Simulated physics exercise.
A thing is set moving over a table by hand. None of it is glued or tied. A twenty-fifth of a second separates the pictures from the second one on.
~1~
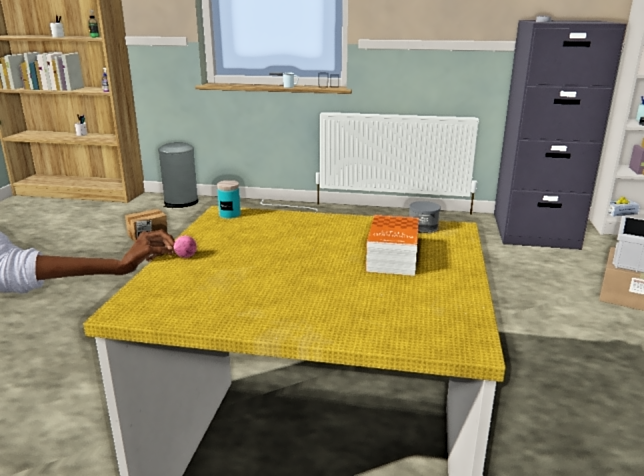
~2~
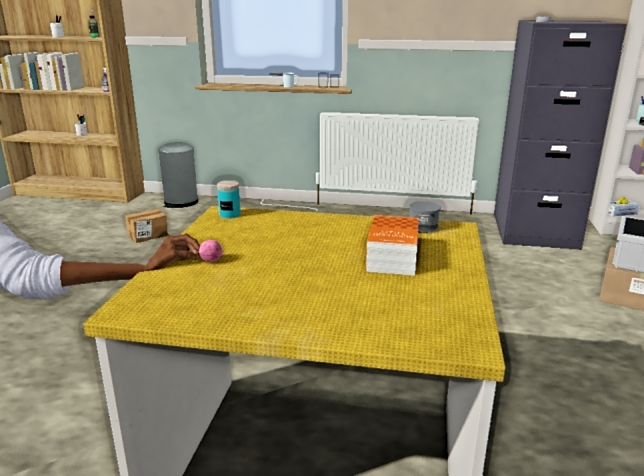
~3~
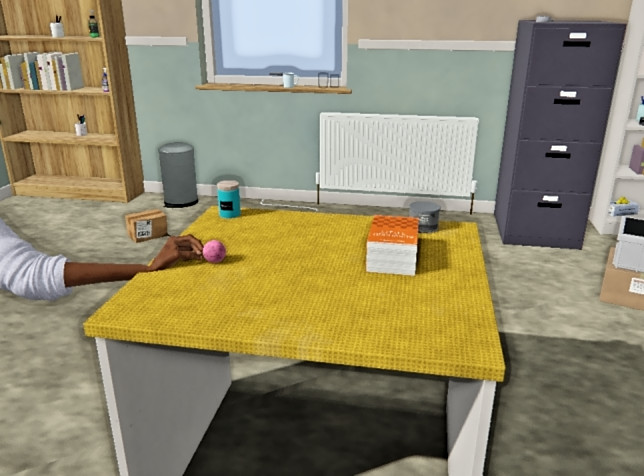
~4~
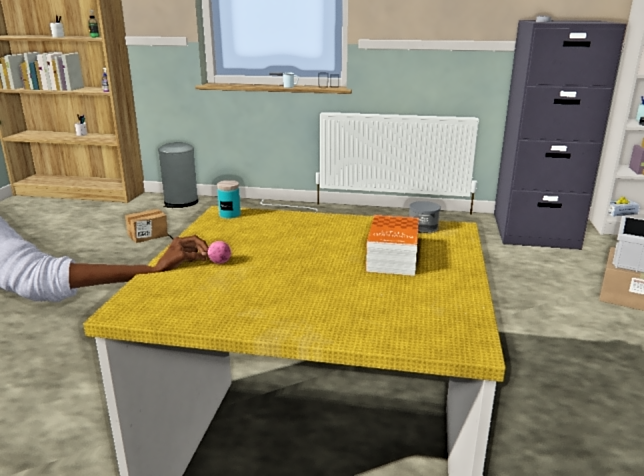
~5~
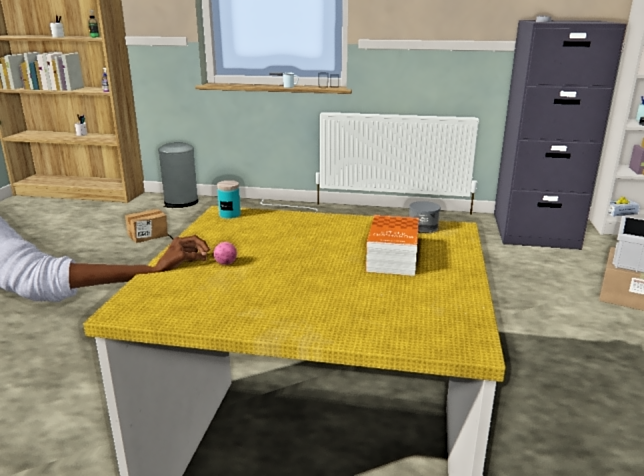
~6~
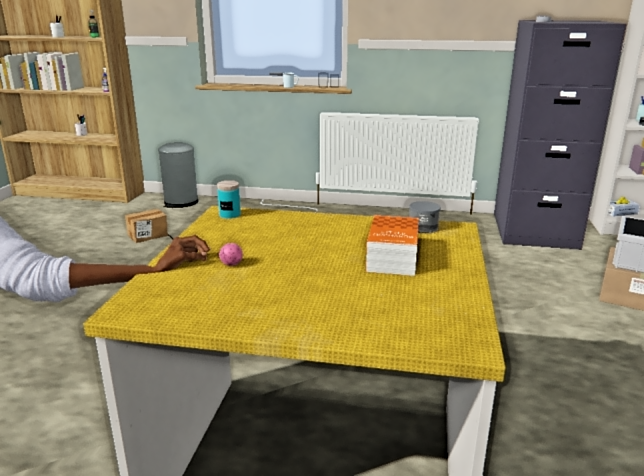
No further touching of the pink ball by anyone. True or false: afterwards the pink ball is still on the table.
True.
Then, 0.30 s after the last picture, pink ball rolled well along near (270, 261).
Then, 0.70 s after the last picture, pink ball rolled well along near (312, 268).
At rest, moved from the start, pink ball. Seen from the same camera at the end, pink ball near (350, 275).
